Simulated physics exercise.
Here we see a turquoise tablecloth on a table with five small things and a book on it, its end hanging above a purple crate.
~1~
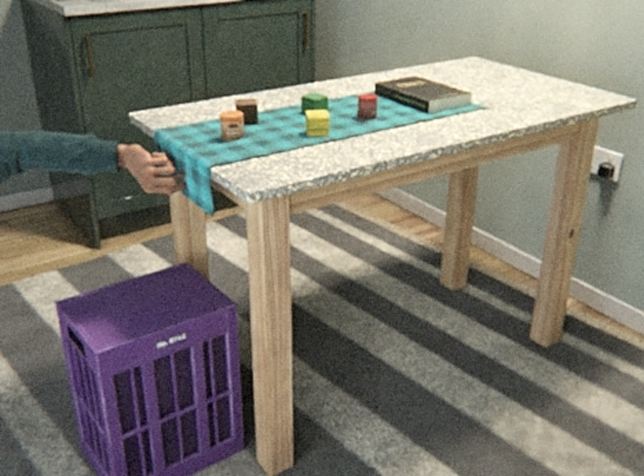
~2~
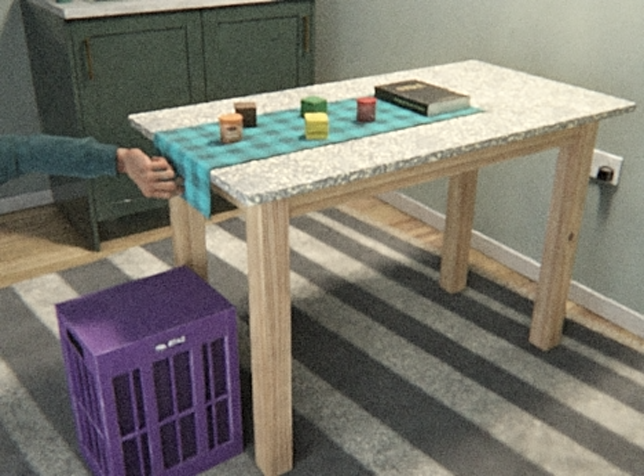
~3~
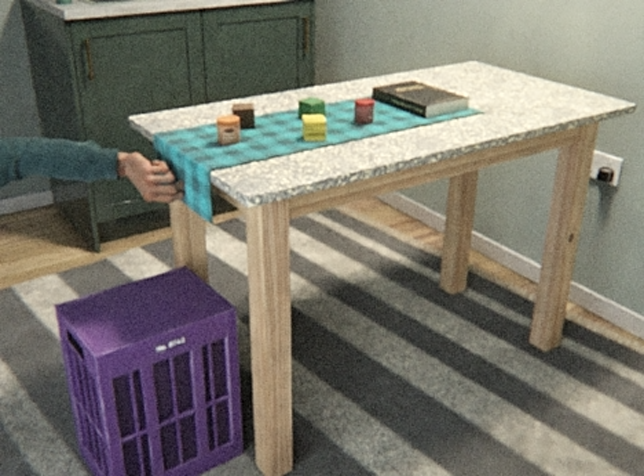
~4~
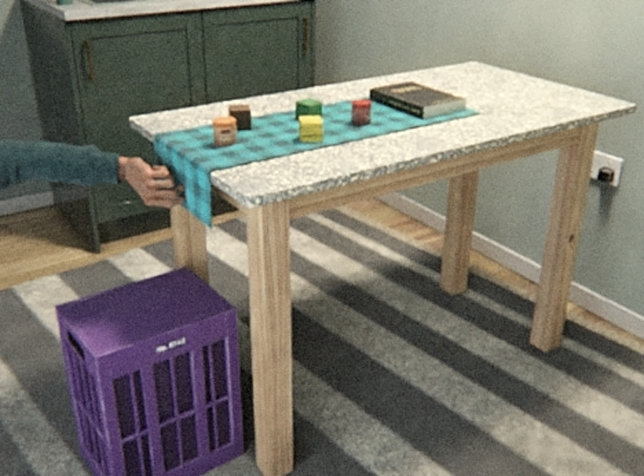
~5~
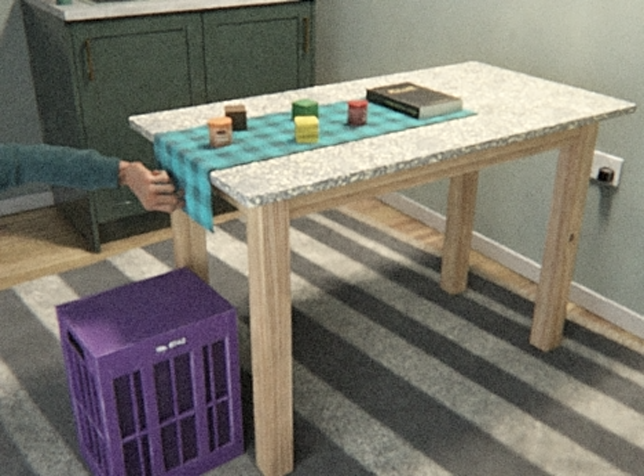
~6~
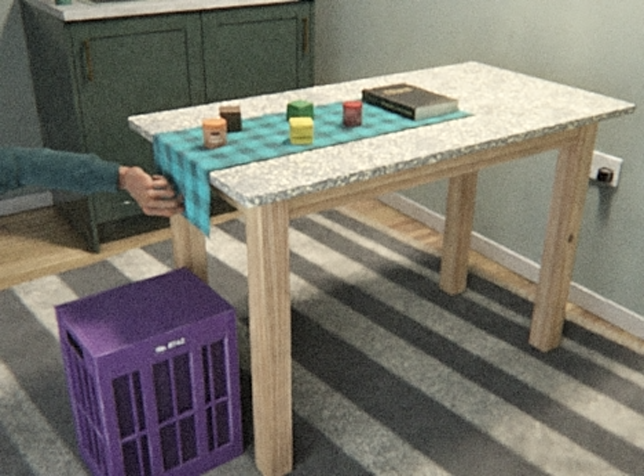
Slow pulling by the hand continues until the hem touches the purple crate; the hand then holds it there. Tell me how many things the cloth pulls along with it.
It pulls along two.
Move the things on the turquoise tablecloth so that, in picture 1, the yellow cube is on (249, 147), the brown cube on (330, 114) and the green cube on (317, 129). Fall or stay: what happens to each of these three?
The yellow cube tumbles off; the brown cube remains up; the green cube stays on.
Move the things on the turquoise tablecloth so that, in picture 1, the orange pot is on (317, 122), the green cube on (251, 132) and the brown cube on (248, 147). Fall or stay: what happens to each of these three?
The orange pot is still on top, the green cube is off the top, the brown cube is off the top.
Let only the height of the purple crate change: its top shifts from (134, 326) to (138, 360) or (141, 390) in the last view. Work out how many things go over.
The tally is 3 and 4.
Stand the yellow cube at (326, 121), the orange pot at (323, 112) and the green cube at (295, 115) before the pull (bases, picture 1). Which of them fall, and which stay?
First the yellow cube, which is kept, then the orange pot, which is kept, and finally the green cube, which is kept.
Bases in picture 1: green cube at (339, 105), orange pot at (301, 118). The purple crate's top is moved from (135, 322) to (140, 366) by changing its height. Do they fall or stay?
The green cube stays put, the orange pot is lost.
Soon after, hem near (185, 266); orange pot gone.
After that, hem on the crate; orange pot and brown cube gone.
In the end, hem on the crate; orange pot and brown cube gone. The count of fallen things is two.
